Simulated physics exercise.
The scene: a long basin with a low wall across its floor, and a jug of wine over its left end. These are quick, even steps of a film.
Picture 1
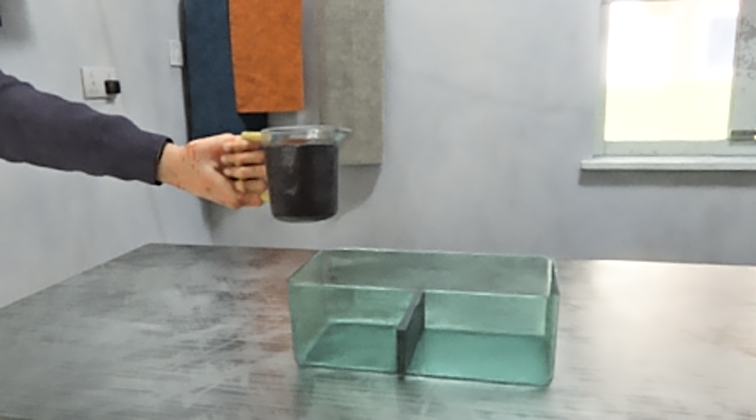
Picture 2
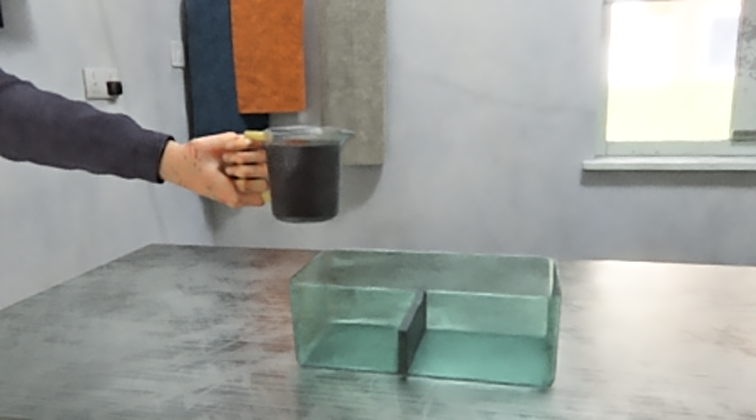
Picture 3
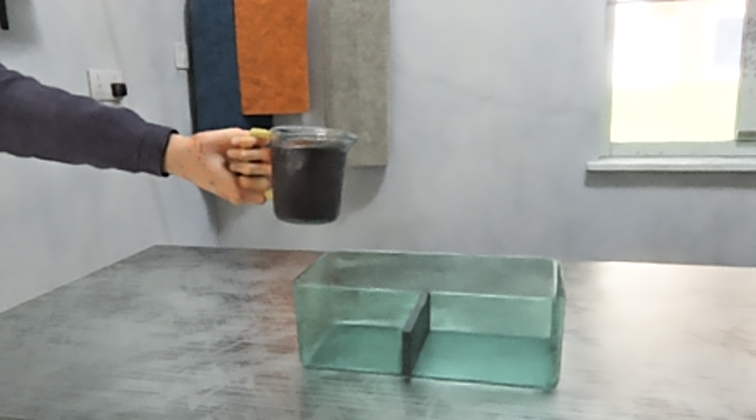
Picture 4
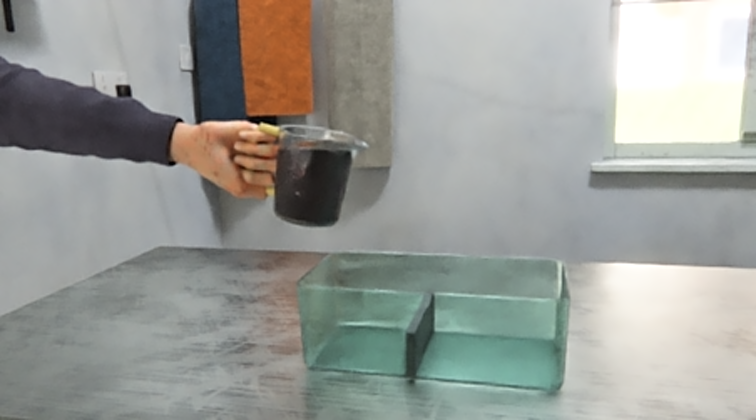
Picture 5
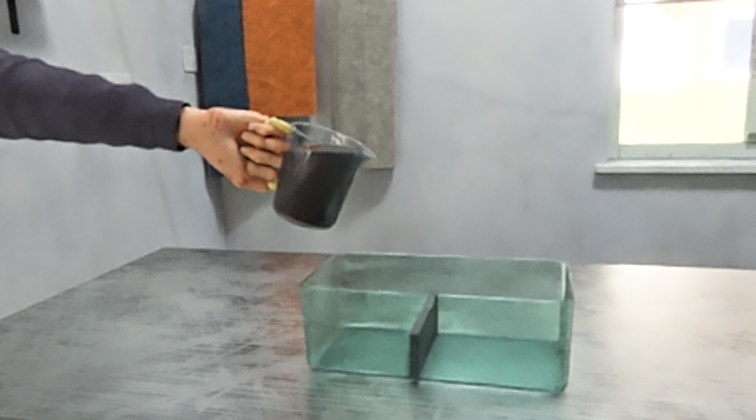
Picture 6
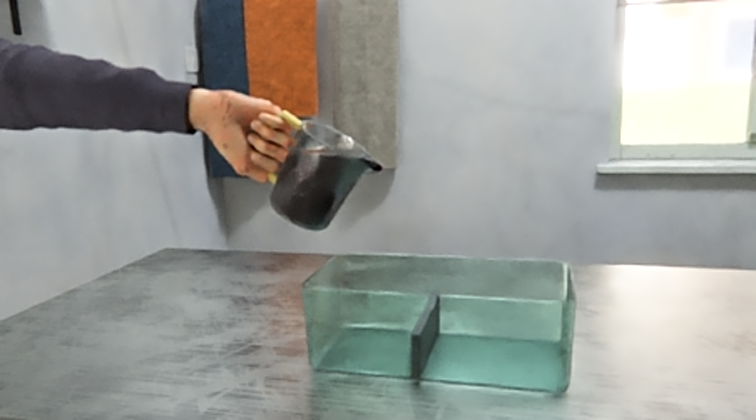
In a plain room with pale grey walls, a dark, scuffed tabletop is seen from the front and slightly above, with blue, orange and grey cloths hanging behind and a bright window at right. A hand in a dark sleeve holds a clear jug of dark wine above the left of a greenish glass basin with a low dark wall. The jug tilts steadily rightward until wine reaches its lip, while the view shifts slightly.
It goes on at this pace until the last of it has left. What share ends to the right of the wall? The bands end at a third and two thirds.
It comes to not even a third.
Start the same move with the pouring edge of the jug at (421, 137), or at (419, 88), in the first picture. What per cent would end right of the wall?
Near 95 % and 95 %.
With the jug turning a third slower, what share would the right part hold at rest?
Near 25 %.
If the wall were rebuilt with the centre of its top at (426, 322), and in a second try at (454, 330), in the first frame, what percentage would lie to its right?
First some 10, then 10 per cent.
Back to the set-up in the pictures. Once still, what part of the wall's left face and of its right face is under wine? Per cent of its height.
Left: 40 %. Right: 10 %.
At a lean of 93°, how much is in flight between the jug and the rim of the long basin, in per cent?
Some 20 per cent.
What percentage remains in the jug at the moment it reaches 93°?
Roughly 55 in a hundred.
A moment on, the jug is tipped on its side and 55 per cent is still to pour, 13 is left of the wall and 10 right of it.
Next, the jug is tipped right over and 9 per cent is still to pour, 68 is left of the wall and 13 right of it.
Then the jug is tipped right over and 0 per cent is still to pour, 80 is left of the wall and 14 right of it.
Later the jug is tipped right over and 0 per cent is still to pour, 81 is left of the wall and 15 right of it.
At rest 81 per cent lies left of the wall, 15 right of it and 4 outside.
